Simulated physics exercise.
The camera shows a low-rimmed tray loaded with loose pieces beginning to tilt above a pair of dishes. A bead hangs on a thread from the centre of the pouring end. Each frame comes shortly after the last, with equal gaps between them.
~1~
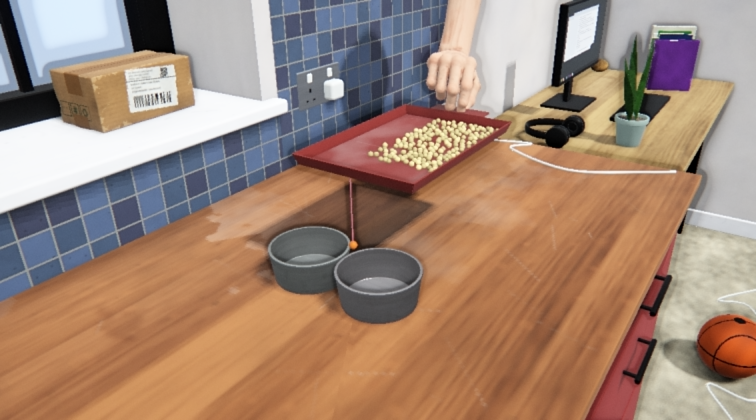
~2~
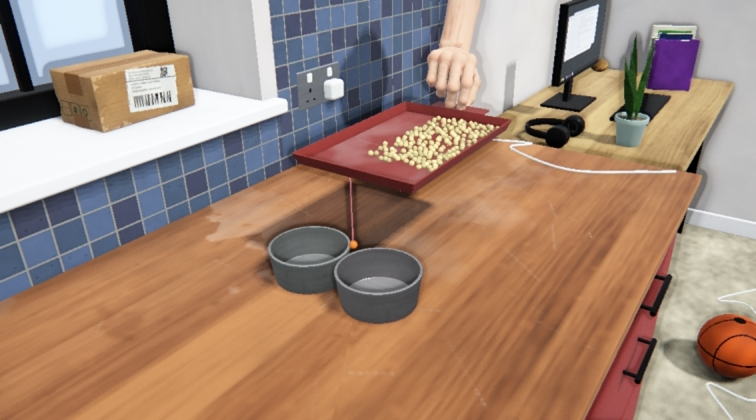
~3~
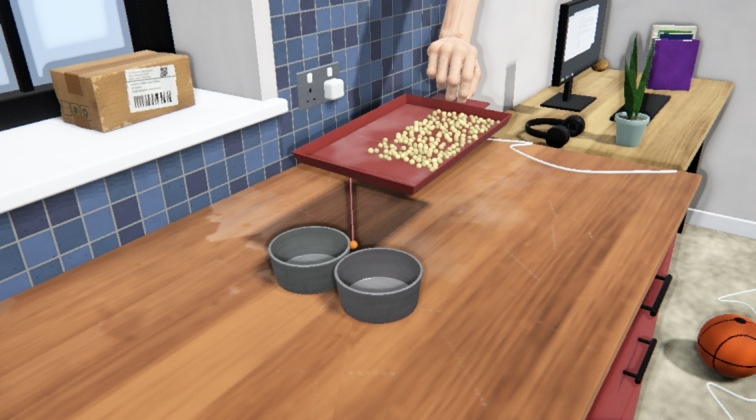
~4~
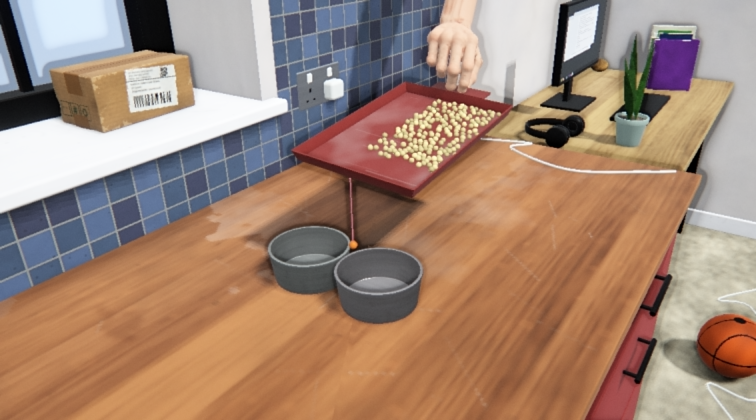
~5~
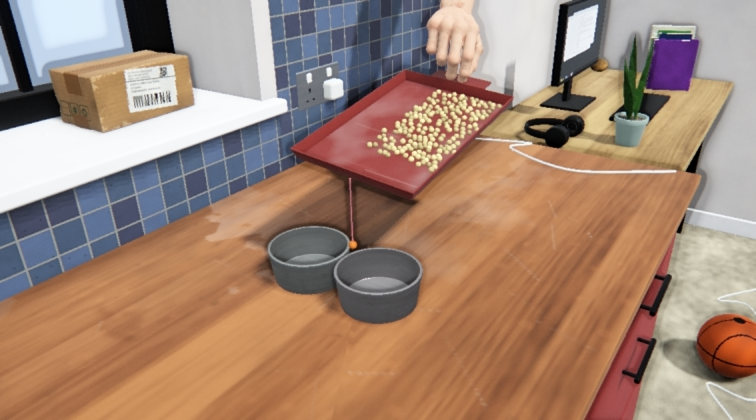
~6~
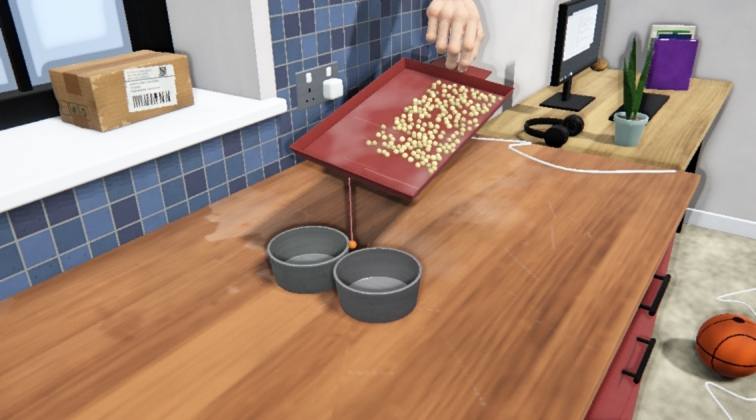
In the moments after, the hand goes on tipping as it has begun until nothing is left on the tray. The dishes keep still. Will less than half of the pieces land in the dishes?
No, most reaches the dishes.
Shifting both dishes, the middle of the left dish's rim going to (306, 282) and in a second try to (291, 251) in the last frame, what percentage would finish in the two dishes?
It would be roughly 20 per cent, followed by roughly 40 per cent.
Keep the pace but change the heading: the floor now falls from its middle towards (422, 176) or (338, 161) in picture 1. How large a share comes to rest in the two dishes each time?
I'd expect around 70 in a hundred first and around 80 in a hundred second.
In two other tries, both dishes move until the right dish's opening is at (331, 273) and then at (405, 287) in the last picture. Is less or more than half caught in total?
Held in all, by try: A smaller portion, then a larger portion.
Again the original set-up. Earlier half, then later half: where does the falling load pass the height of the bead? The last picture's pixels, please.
Earlier portion about (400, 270); later portion about (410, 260).
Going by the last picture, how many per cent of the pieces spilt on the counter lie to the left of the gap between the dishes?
I make it about 10 percent or so.
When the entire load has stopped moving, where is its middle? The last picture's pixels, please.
Roughly pixel (382, 303).
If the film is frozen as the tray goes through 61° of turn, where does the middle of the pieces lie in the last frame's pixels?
About (402, 209).
Soon after the last picture, tray tipped steeply; about half on the tray; a small part in the right dish; a small part outside both; about a quarter in the air.
A little later, tray tipped right over; about two thirds in the right dish; about a third outside both; a stray few in the air.
Later still, tray tipped past a quarter turn; about two thirds in the right dish; about a third outside both.
At rest, tray tipped past a quarter turn; about two thirds in the right dish; none in the left dish; about a third outside both.
